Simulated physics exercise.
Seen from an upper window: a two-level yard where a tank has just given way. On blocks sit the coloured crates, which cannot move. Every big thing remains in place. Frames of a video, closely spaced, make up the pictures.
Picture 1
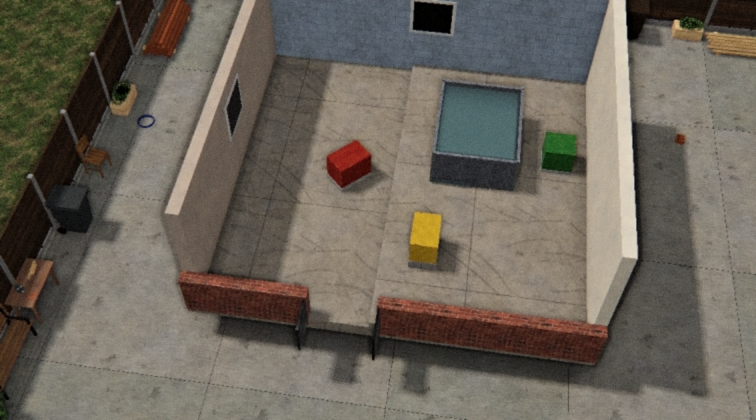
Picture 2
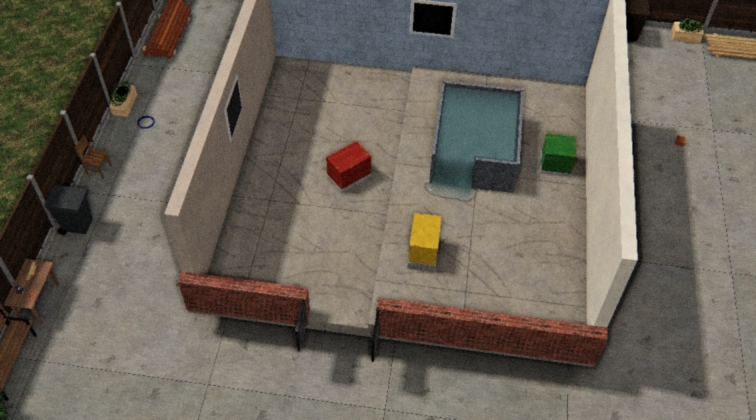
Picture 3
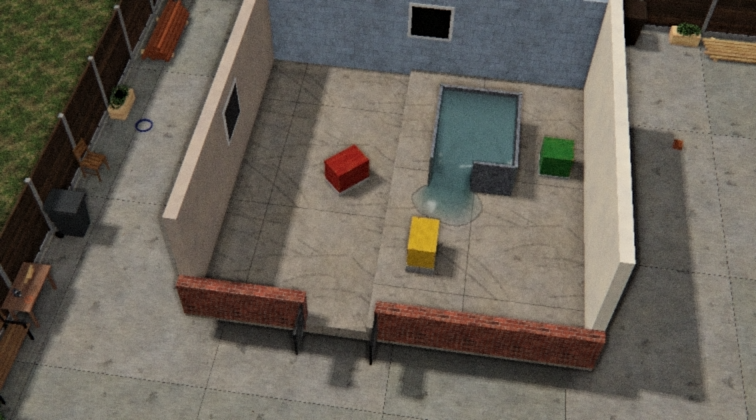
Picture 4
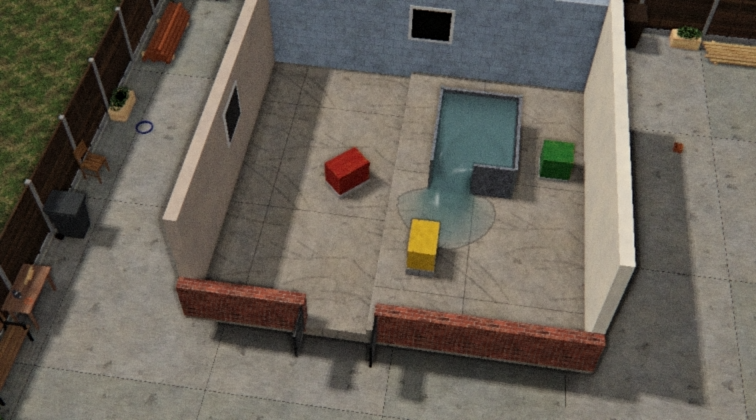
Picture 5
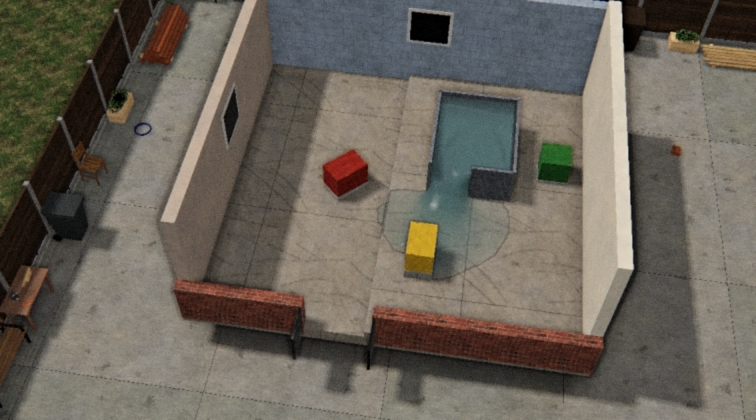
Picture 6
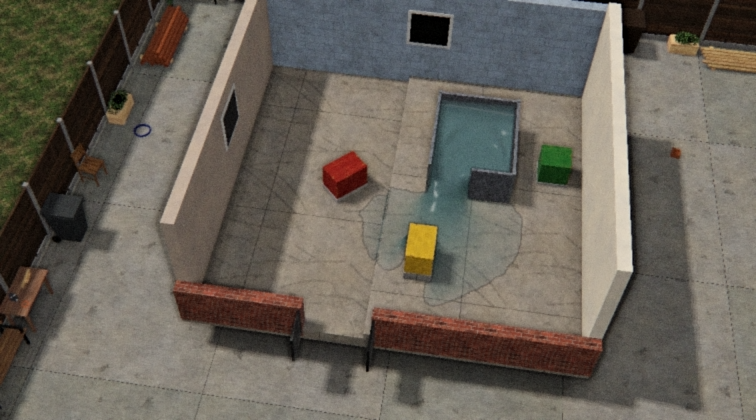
The clip shows a walled yard holding red, yellow and green crates beside a tank of still water; water then pours from the tank's front left corner and spreads across the paving, surrounding the yellow crate.
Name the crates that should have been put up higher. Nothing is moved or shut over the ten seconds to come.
Afterwards, the yellow crate ends up wet; the red crate ends up dry; the green crate ends up wet.
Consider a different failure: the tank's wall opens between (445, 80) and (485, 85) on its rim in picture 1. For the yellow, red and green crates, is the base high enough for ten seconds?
Then the yellow crate is untouched, the red crate is untouched and the green crate gets flooded.
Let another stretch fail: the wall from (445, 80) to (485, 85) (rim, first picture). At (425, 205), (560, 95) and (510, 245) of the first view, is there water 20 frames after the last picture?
Untouched, soaked, untouched.
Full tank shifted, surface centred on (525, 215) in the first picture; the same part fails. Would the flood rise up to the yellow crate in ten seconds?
Yellow is left alone.
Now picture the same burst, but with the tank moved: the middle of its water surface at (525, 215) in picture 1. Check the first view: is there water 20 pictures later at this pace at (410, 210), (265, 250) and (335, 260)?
Results in order - left untouched, swamped, swamped.
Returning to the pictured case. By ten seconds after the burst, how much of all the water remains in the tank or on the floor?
Roughly 92 parts in every hundred.
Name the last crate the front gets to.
That would be the one in green.
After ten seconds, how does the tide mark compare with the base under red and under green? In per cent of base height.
50 and 240 %, roughly.
A moment on, water covers 25 % of the floor; the yellow crate water round its plinth, the red crate water round its plinth, the green crate not reached.
Next, water covers 40 % of the floor; the yellow crate water round its plinth, the red crate water round its plinth, the green crate not reached.
Then, water covers 45 % of the floor; the yellow crate water round its plinth, the red crate water round its plinth, the green crate not reached.
Later, water covers 70 % of the floor; the yellow crate water round its plinth, the red crate water round its plinth, the green crate water round its plinth.
In the end, water covers 95 % of the floor; the yellow crate was topped, the red crate stayed above the water, the green crate was topped.
